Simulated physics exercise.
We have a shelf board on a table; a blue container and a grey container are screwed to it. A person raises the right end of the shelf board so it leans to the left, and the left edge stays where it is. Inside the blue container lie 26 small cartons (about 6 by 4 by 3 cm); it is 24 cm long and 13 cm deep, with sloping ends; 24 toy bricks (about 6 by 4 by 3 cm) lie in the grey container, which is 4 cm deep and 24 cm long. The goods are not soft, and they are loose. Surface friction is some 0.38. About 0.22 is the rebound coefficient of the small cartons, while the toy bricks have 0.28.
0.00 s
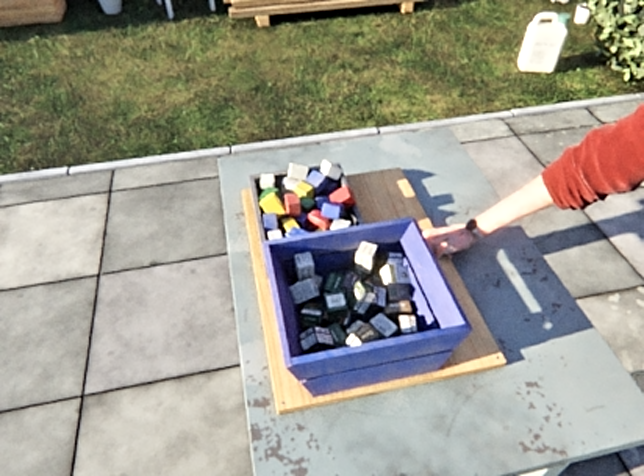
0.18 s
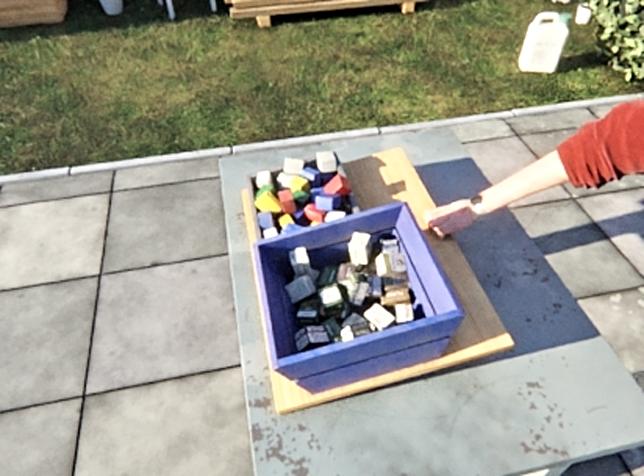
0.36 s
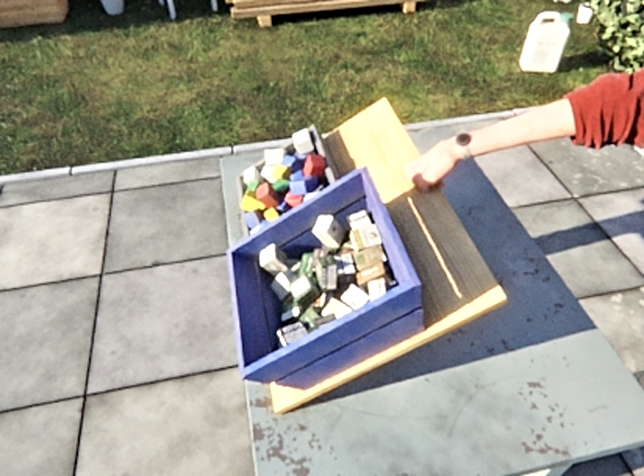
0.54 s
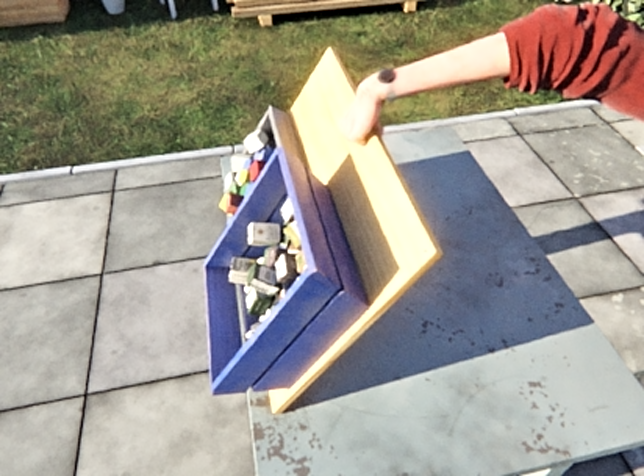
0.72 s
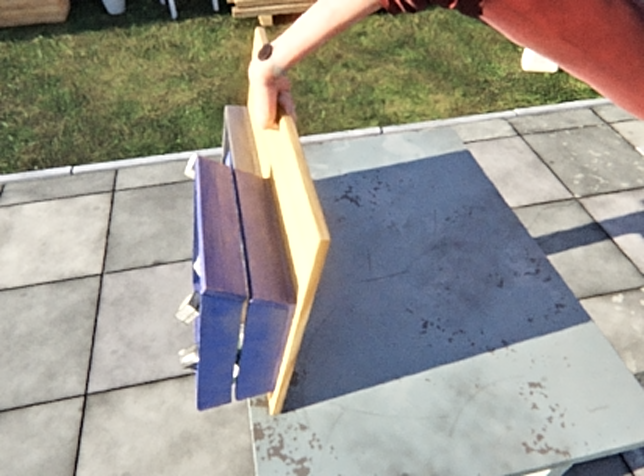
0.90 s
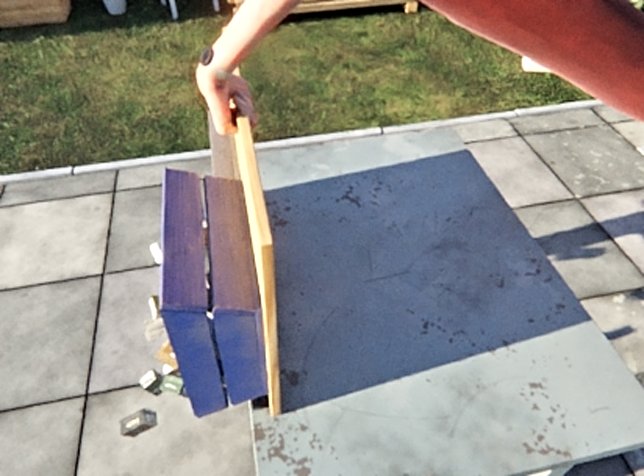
On a patio table, a hand lifted the right side of a board holding a blue container and a grey one until it stood nearly upright, and some small blocks dropped out on the left.
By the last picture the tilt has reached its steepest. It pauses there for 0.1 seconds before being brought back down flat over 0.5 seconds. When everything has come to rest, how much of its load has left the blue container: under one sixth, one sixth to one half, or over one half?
Above one half.
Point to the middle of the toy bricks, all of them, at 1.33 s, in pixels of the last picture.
Centre approx. at (262, 220).
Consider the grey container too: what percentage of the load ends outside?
Grey container: 40%.
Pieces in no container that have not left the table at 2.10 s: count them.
About 2 of them.
After 1.09 s, tilt 80°; blue container 10 in, 16 out and grey container 16 in, 8 out.
After 1.33 s, tilt 23°; blue container 5 in, 21 out and grey container 15 in, 9 out.
After 1.67 s, tilt 0°; blue container 4 in, 22 out and grey container 15 in, 9 out.
Outcome (at 2.10 s), blue container 3 in, 23 out and grey container 15 in, 9 out. Asked share, 23 of 26, 88 per cent.
